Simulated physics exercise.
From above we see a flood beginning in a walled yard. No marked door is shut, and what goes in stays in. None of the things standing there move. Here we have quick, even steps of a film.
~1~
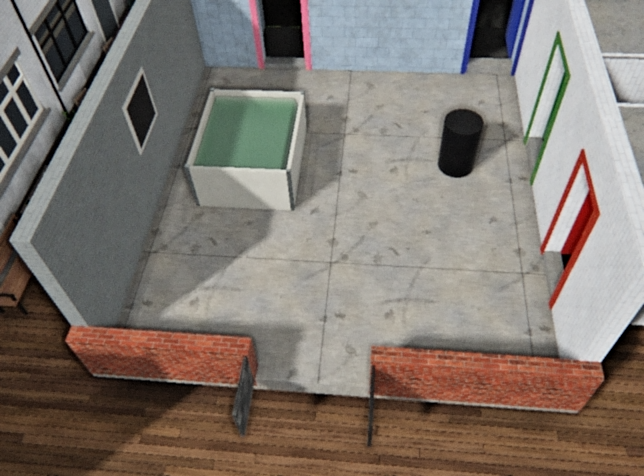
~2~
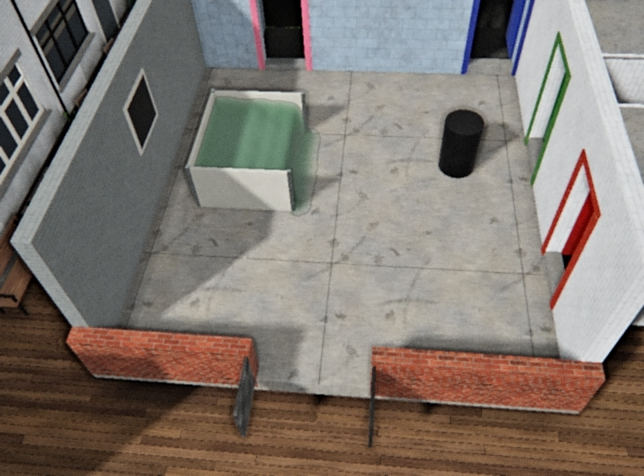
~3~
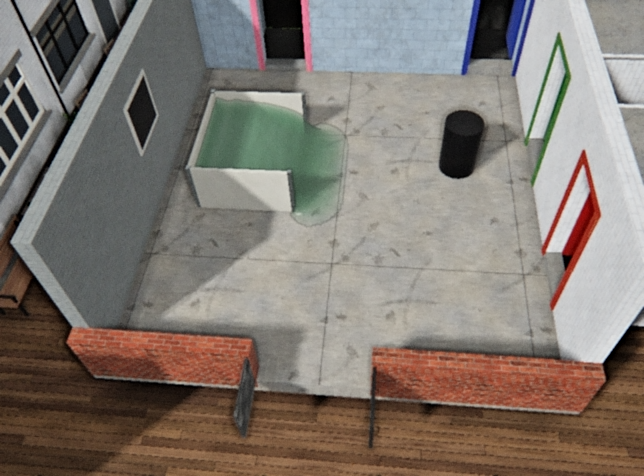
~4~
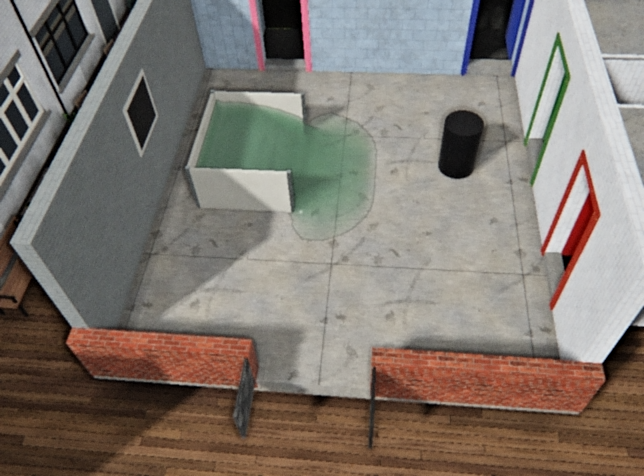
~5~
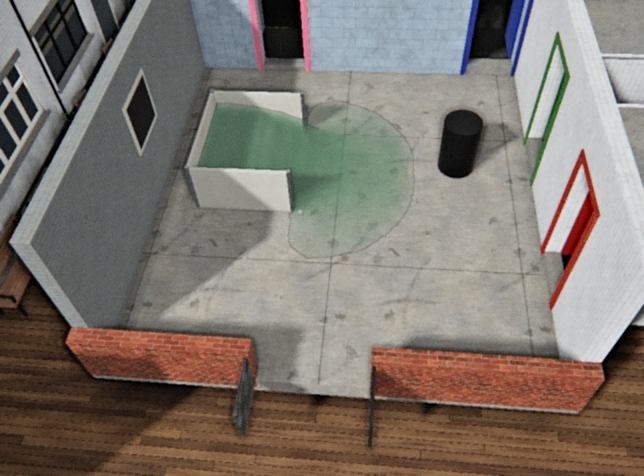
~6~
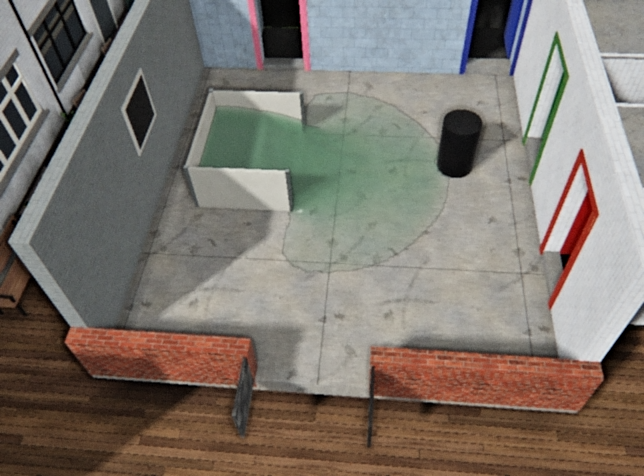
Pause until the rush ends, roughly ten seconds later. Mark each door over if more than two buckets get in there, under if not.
Blue door - over; green door - under; red door - over; pink door - under.
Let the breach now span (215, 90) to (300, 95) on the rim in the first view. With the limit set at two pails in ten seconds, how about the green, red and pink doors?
Here's how it plays out: Green fails to reach the limit, red fails to reach the limit, and pink surpasses the limit.
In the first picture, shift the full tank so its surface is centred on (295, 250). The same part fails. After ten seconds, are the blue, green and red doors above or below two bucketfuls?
Log: Blue door misses the mark; green door misses the mark; red door breaks the limit.
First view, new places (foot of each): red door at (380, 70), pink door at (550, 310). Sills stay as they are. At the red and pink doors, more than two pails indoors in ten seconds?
Result - red: Remains below the limit; pink: Crosses the limit.
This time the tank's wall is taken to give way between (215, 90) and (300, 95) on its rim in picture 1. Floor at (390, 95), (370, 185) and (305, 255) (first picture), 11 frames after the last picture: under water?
Taken in turn they're swamped, unwetted and unwetted.
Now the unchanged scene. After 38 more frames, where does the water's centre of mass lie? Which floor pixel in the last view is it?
Near pixel (395, 204).
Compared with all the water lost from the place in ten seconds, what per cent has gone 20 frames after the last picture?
Working it through, I arrive at 40 per cent.
A moment on, water covers 45 % of the floor; the blue door not reached, the green door not reached, the red door not reached, the pink door not reached.
Next, water covers 55 % of the floor; the blue door under two buckets in, the green door wet at the sill, nothing in, the red door under two buckets in, the pink door not reached.
Then, water covers 55 % of the floor; the blue door over two buckets in, the green door wet at the sill, nothing in, the red door over two buckets in, the pink door not reached.
Later, water covers 90 % of the floor; the blue door over two buckets in, the green door wet at the sill, nothing in, the red door over two buckets in, the pink door wet at the sill, nothing in.
In the end, water covers 95 % of the floor; the blue door over two buckets in, the green door wet at the sill, nothing in, the red door over two buckets in, the pink door wet at the sill, nothing in.
